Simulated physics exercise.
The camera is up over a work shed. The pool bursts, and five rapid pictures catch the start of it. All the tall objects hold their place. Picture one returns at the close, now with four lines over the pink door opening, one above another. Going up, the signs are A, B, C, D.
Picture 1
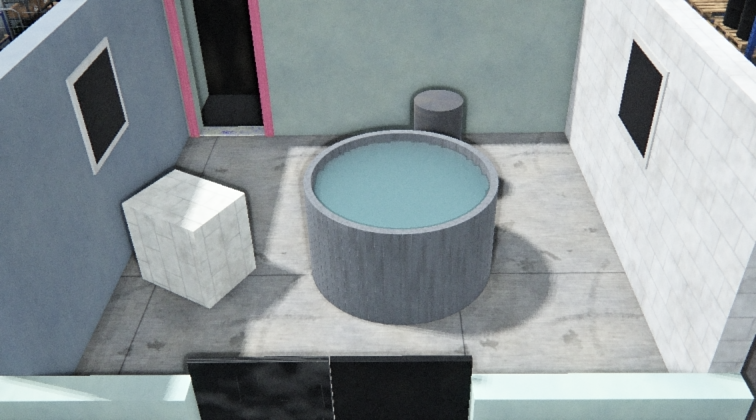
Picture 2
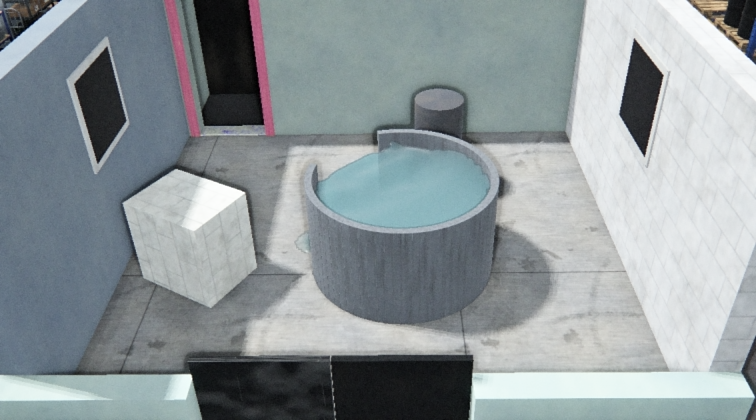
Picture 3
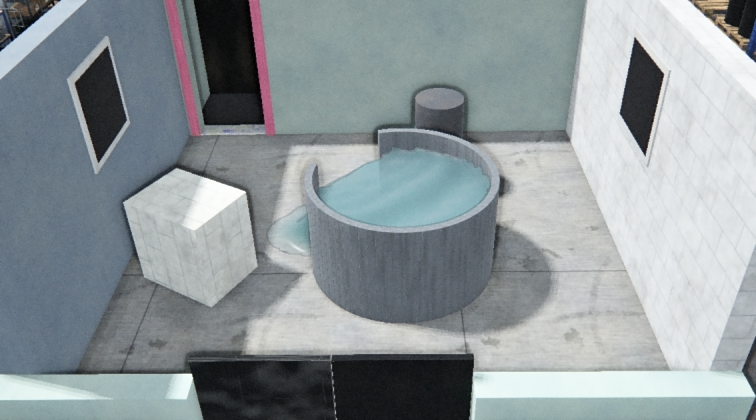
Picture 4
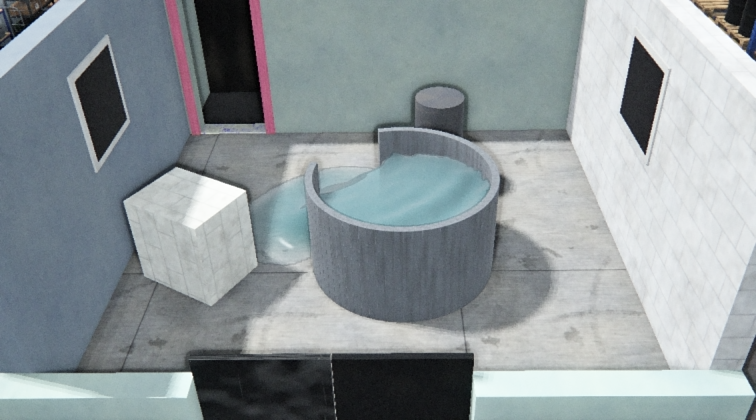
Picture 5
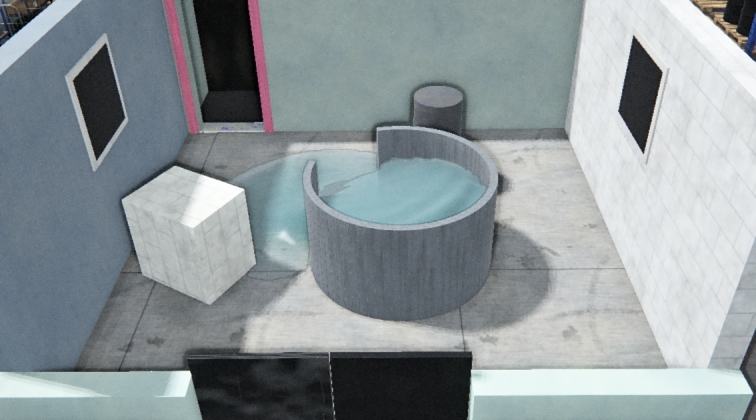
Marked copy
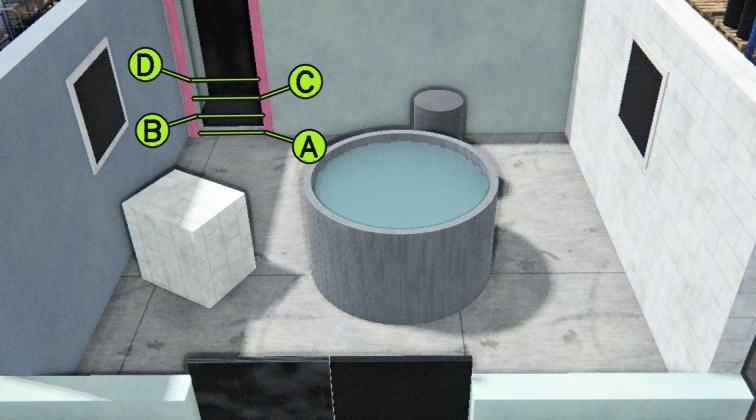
In a walled yard with a pink doorway, a gap opened in the back left side of a round grey pool, and water poured out, spreading across the floor behind the pale block.
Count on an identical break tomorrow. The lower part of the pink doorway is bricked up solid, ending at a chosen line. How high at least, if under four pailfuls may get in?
Use line C.
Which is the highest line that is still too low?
That would be B.
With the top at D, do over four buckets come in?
No, that is safe.
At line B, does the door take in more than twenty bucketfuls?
No.
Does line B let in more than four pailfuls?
Yes, that goes wrong.
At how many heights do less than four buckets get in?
Two.
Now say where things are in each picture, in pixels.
Water in the pool at rest, its middle at (401, 183); foot of the pink doorway at (233, 136); shut gate at (331, 370), in the first frame.
Water covers 1 % of the ground, its front hidden from here, in the second frame.
Front seen at (278, 236), 4 % of the ground wet, in the third frame.
Front seen at (297, 187), 10 % of the ground wet, in the fourth frame.
Front seen at (313, 154), 19 % of the ground wet, in the fifth frame.
On the marked copy, A at (232, 132); B at (229, 115); C at (227, 98); D at (224, 79); from the bottom up A, B, C, D.
If A is chosen, dozens of bucketfuls pour in.
If B is chosen, about 8 bucketfuls get in.
If C is chosen, a splash gets over, under a bucket.
If D is chosen, nothing gets over.
